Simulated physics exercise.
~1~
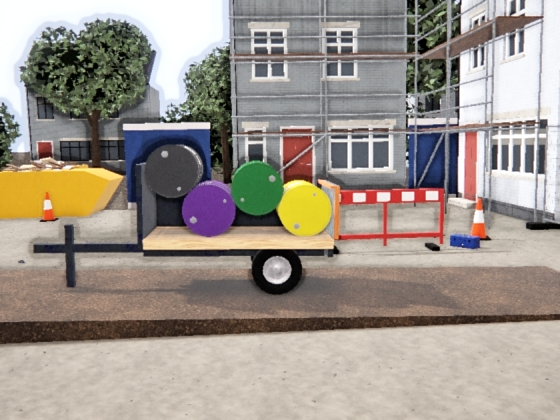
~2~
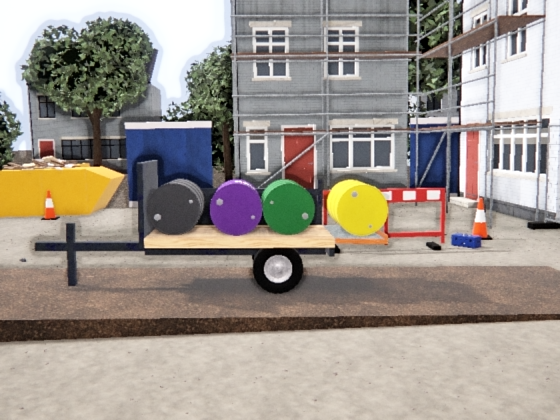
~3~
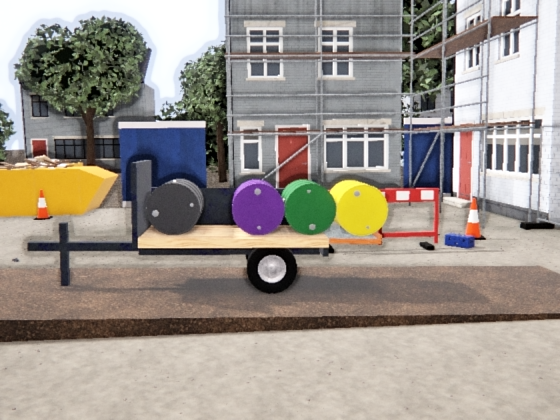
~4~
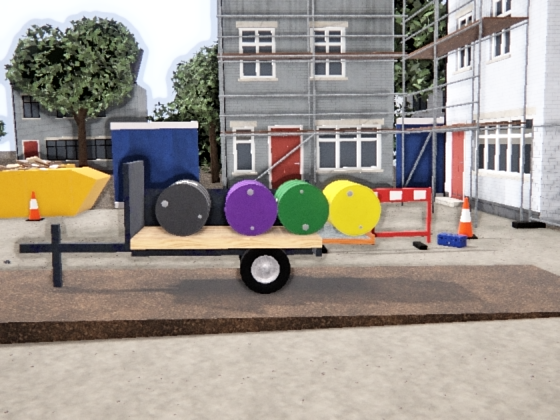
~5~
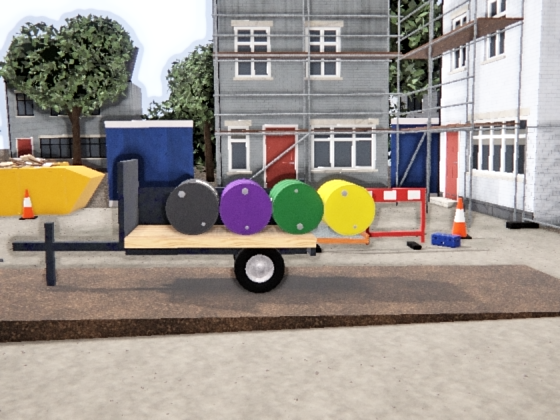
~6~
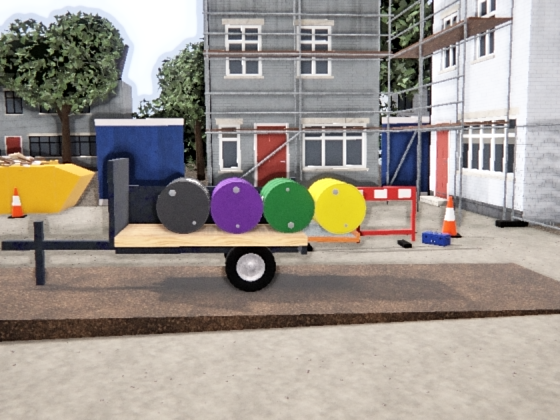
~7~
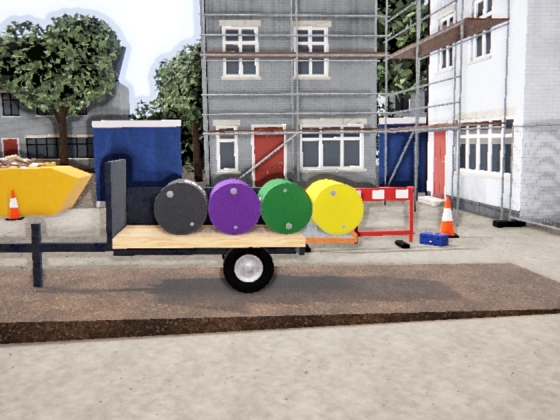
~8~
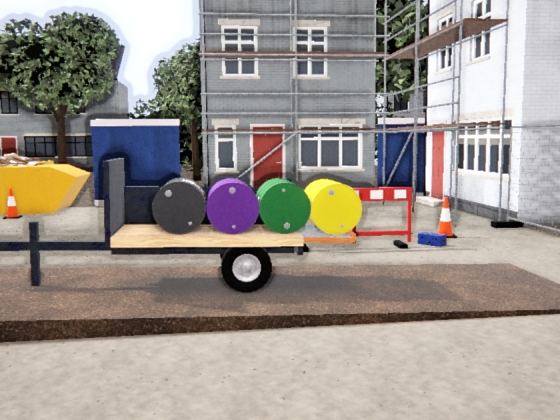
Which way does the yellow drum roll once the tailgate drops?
The yellow drum rolls to the right, onto the lowered tailgate.
